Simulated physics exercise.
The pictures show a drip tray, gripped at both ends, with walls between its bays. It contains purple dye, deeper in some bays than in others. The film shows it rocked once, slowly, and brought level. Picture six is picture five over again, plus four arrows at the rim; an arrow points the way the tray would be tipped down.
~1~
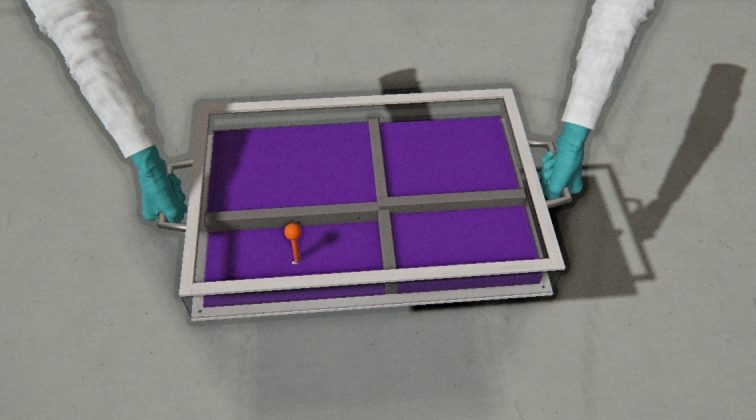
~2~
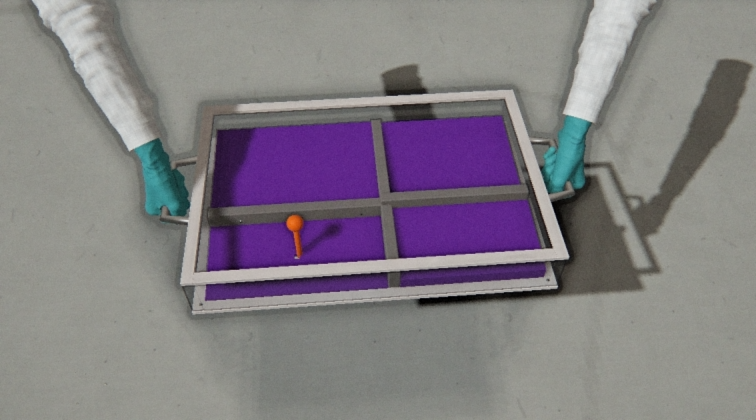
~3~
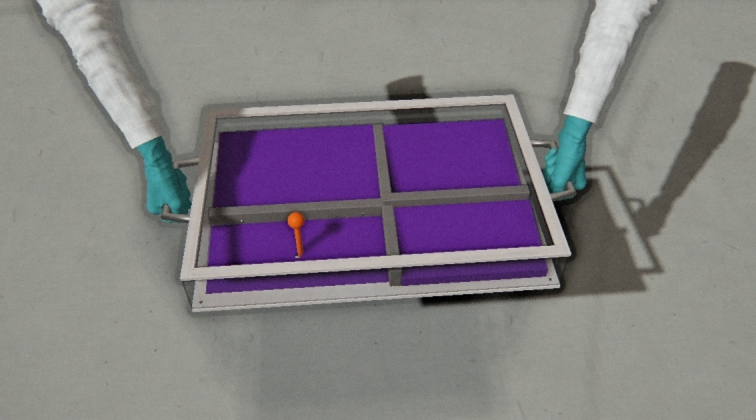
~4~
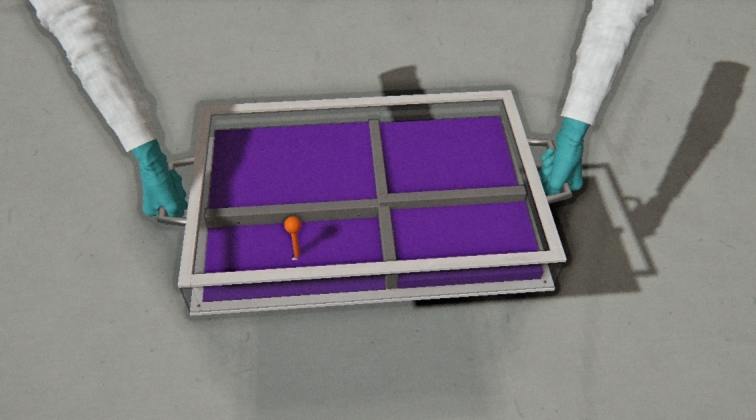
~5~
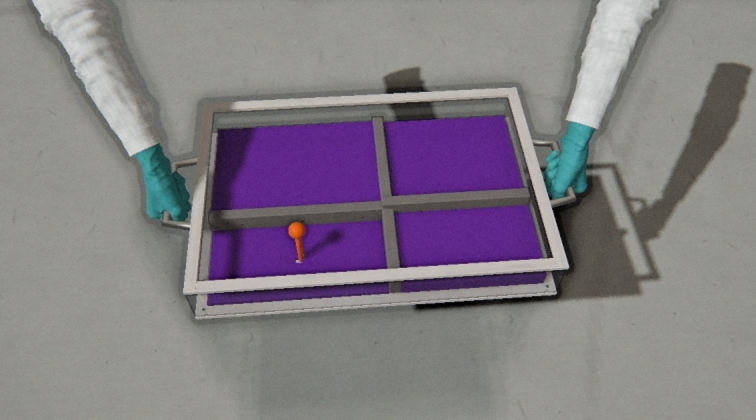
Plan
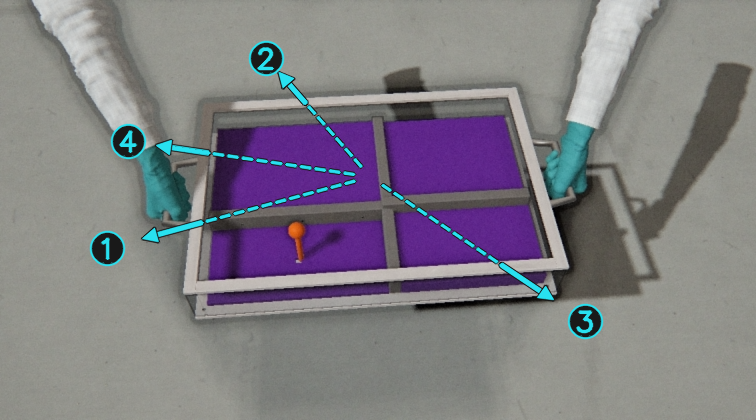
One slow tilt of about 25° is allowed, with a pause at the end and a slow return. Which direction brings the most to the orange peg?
Best: 1.
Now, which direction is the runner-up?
It is 4.
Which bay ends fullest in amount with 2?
That is the back left bay.
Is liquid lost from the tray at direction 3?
Yes, some is lost.
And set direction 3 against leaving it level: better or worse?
Direction 3 is worse.
In cyan, 1 ends at (147, 237); 2 ends at (282, 76); 3 ends at (549, 297); 4 ends at (161, 146).
With 1, about 22 % of the liquid ends in the peg's bay; about 50 % goes over the rim.
With 2, about 4 % of the liquid ends in the peg's bay; about 57 % goes over the rim.
With 3, about 4 % of the liquid ends in the peg's bay; about 63 % goes over the rim.
With 4, about 11 % of the liquid ends in the peg's bay; about 50 % goes over the rim.
